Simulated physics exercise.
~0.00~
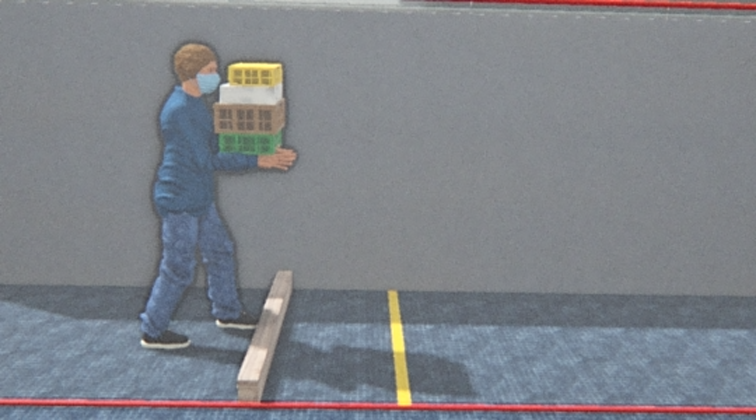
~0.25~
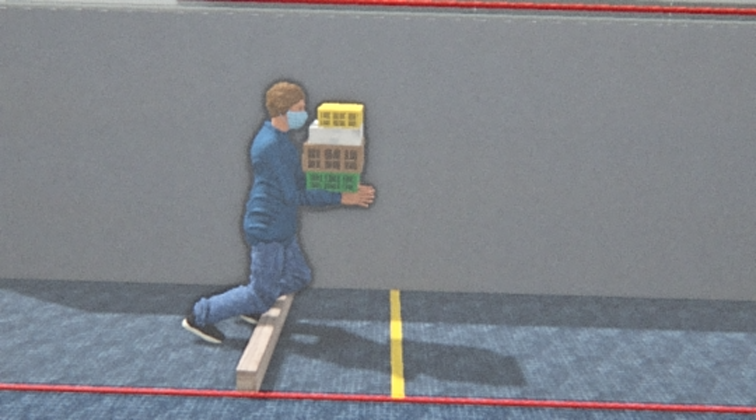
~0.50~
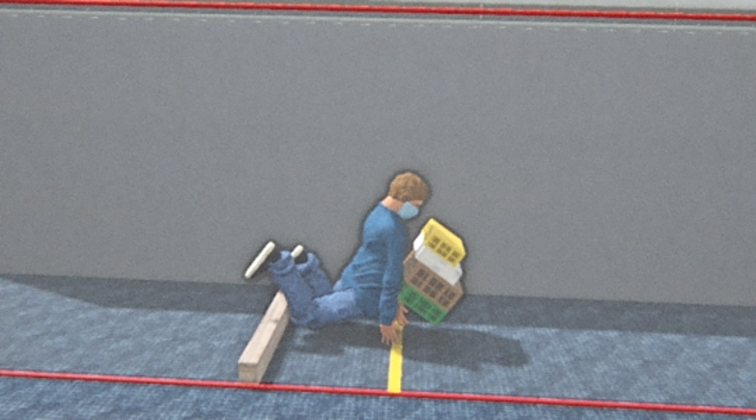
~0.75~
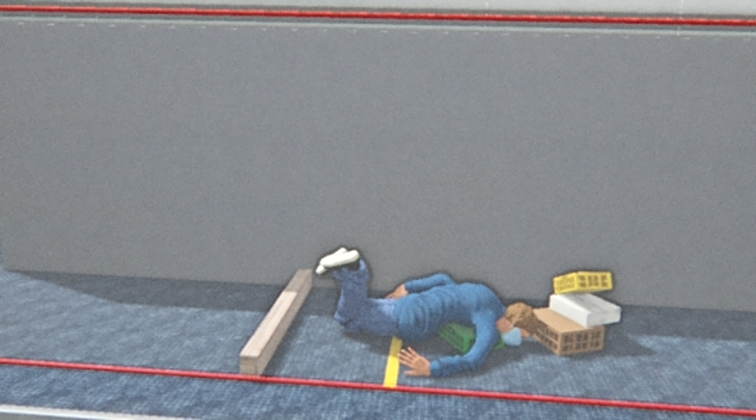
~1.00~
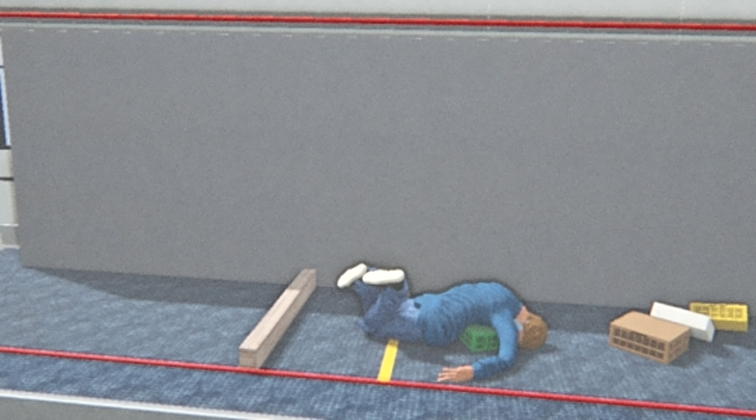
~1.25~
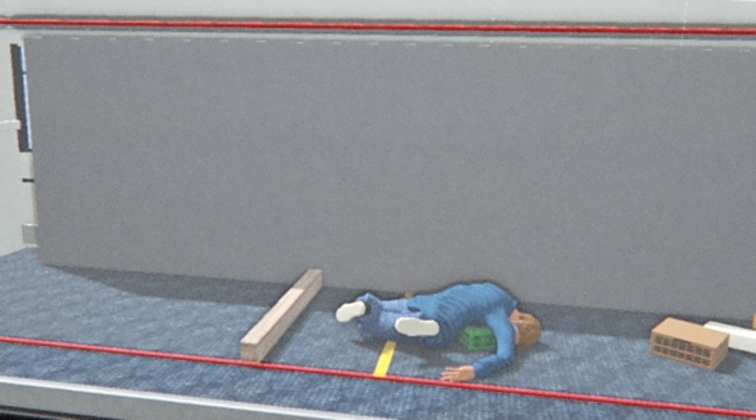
On a blue-grey floor before a plain grey wall, a masked person in a blue top and jeans walks right, carrying a stack of green, brown, white and yellow boxes. Reaching a low beam lying across the way, the person trips over it and pitches forward, feet kicking up behind. The stack tilts and drops past a yellow line as the person lands face down, the green crate beneath the chest. The other three slide farther right, and the yellow one leaves view. The person ends lying across the line, the green crate still beyond it.
